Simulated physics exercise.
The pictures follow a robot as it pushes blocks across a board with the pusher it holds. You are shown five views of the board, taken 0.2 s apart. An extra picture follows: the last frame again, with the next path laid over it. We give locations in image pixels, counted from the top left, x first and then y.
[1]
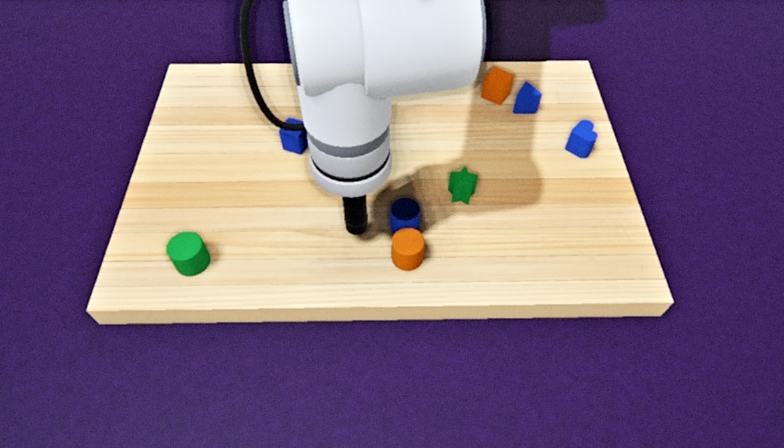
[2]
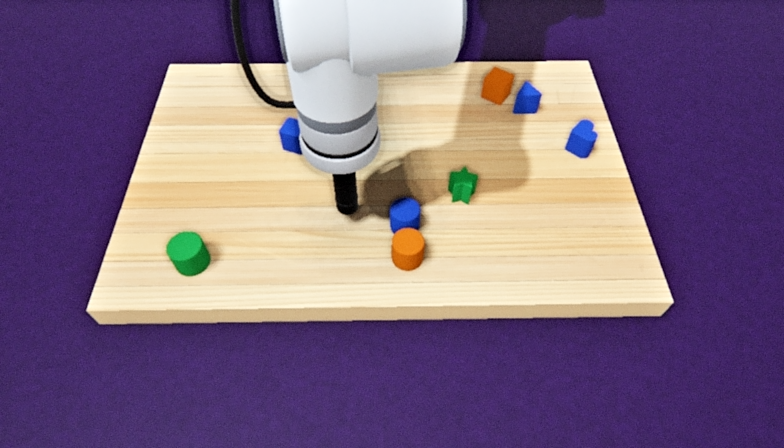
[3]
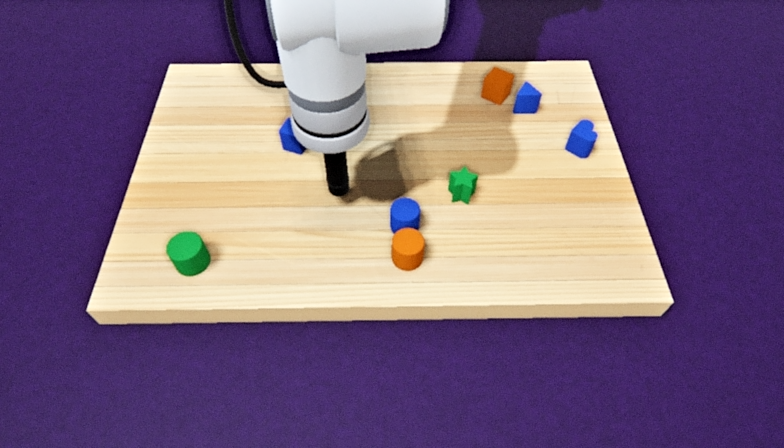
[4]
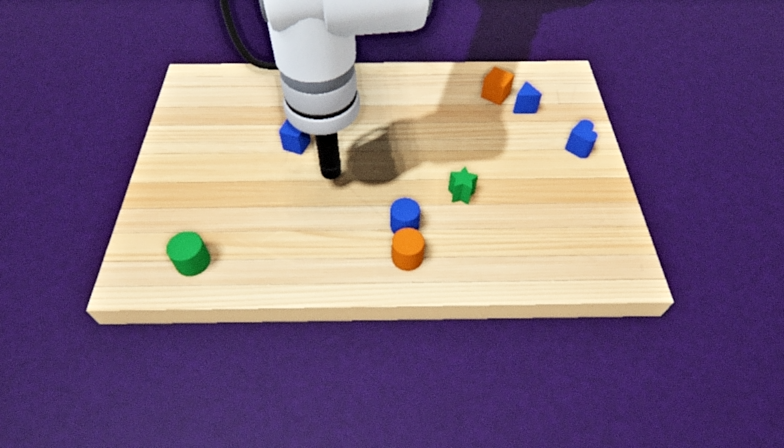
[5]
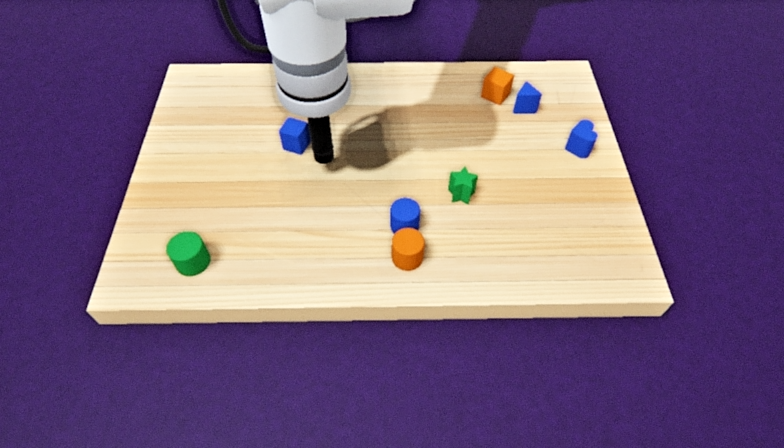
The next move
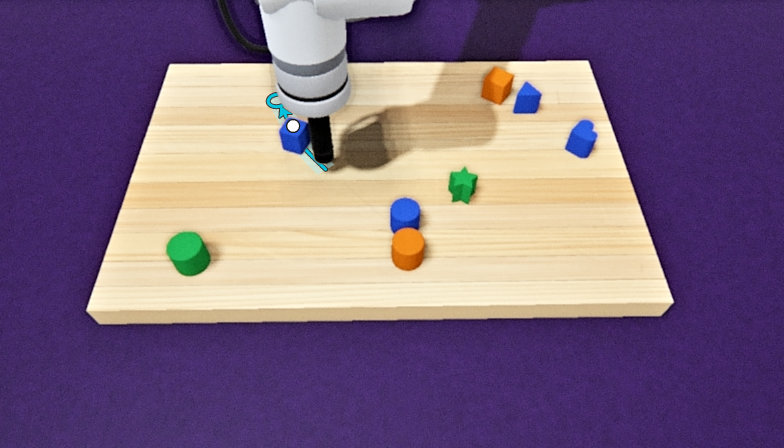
On a pale wooden board over a purple surface, a white robotic arm with a black tip stands near a blue and an orange cylinder among scattered colored blocks. The arm moves steadily up and slightly left, away from the cylinders, ending beside a blue block while every block stays still.
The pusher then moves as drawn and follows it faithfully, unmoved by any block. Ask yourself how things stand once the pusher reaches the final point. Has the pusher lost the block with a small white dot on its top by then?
It seems so.
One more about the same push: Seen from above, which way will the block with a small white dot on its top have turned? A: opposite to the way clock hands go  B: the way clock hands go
A.
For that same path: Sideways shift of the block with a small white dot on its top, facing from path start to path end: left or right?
Left side.
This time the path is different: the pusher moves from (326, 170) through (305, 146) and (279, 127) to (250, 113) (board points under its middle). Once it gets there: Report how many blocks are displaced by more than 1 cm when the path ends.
Going by the path, one block will move.
Drawn move, from (326, 170) over (296, 135) to (277, 100); the dot is on the blue square.
What follows on the original path. One third of the way, pusher (301, 135); blue square (283, 120).
Two thirds of the way, pusher (287, 111); blue square (265, 108), turned 40° anticlockwise.
At the end, pusher (275, 88); blue square (264, 108), turned 45° anticlockwise.
